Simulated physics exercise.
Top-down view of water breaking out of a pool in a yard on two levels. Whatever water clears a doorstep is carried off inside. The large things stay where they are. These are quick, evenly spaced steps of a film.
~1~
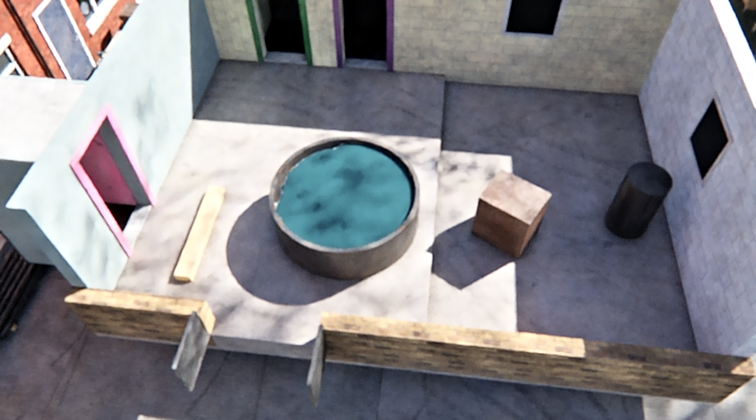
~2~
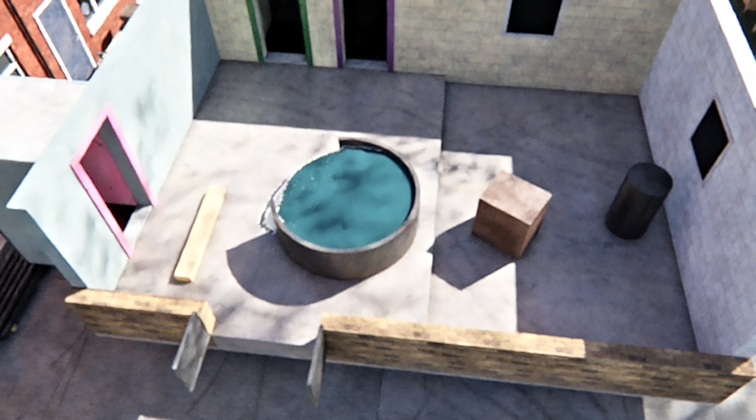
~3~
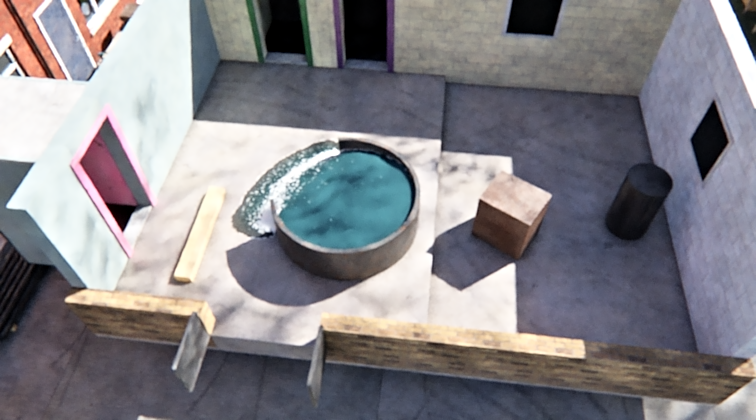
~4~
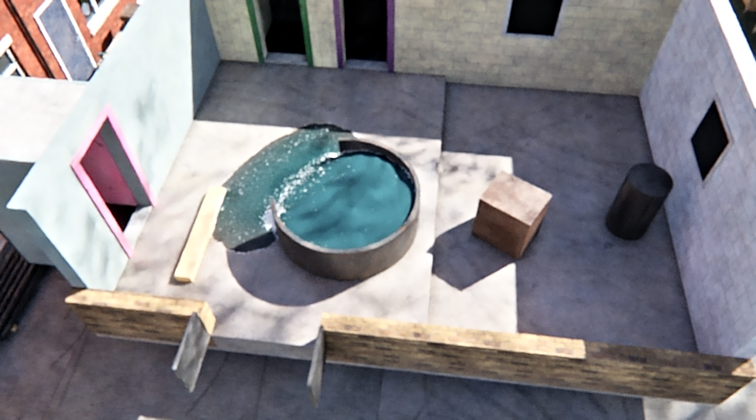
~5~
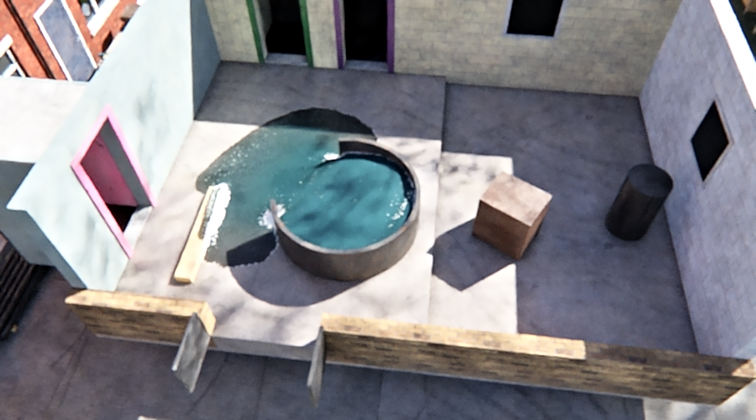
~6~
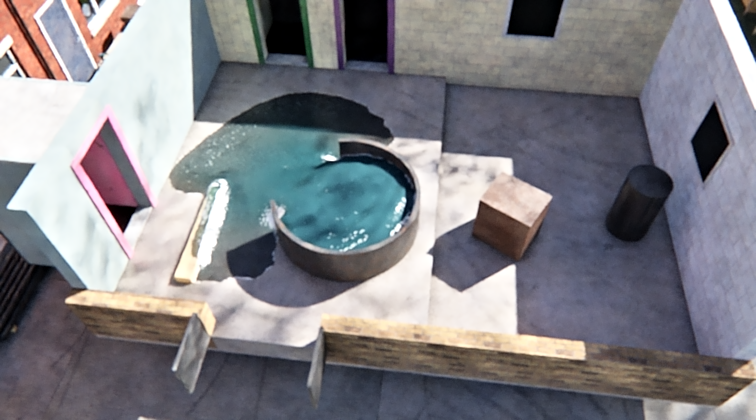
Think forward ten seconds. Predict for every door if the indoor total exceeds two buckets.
As I see it, I expect the green door to go past two buckets; I expect the pink door to go past two buckets; I expect the purple door to go past two buckets.
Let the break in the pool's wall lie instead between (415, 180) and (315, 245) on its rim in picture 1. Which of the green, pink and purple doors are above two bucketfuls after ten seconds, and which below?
Well, the green door comes up short, the pink door comes up short, and the purple door comes up short.
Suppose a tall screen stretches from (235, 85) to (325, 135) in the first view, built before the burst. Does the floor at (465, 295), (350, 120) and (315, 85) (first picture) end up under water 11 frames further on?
Taking them in order, I'd say parched, soaked and parched.
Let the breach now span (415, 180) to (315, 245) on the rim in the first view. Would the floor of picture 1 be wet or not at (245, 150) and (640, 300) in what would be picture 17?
Well, the first place would be still bare and the second one submerged.
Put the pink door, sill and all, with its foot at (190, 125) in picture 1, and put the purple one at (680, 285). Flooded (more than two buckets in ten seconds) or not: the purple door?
Then: The purple door holds.
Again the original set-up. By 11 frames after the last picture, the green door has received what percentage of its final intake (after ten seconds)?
Close to 10 out of every hundred.
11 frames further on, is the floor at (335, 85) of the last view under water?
Lab note - point status: Swamped.
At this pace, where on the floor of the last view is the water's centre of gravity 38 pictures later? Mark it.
Near (324, 156) in the last view.
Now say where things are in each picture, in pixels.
The first frame shows the round tank at (345, 193) is whole and still.
In the second frame, water pours out at (297, 181) and has run to a hidden place.
In the third frame, water pours out at (297, 183) and has run to a hidden place.
In the fourth frame, water pours out at (297, 184) and has run to (333, 129).
In the fifth frame, the front is at (334, 114), out from the gap at (297, 185).
In the sixth frame, water pours out at (297, 185) and has run to (308, 95).
A moment on, water covers 30 % of the floor; the green door wet at the sill, nothing in, the pink door wet at the sill, nothing in, the purple door wet at the sill, nothing in.
Next, water covers 35 % of the floor; the green door under two buckets in, the pink door under two buckets in, the purple door under two buckets in.
Then, water covers 35 % of the floor; the green door far over two buckets in, the pink door over two buckets in, the purple door under two buckets in.
Later, water covers 80 % of the floor; the green door far over two buckets in, the pink door over two buckets in, the purple door over two buckets in.
In the end, water covers 95 % of the floor; the green door far over two buckets in, the pink door over two buckets in, the purple door over two buckets in.
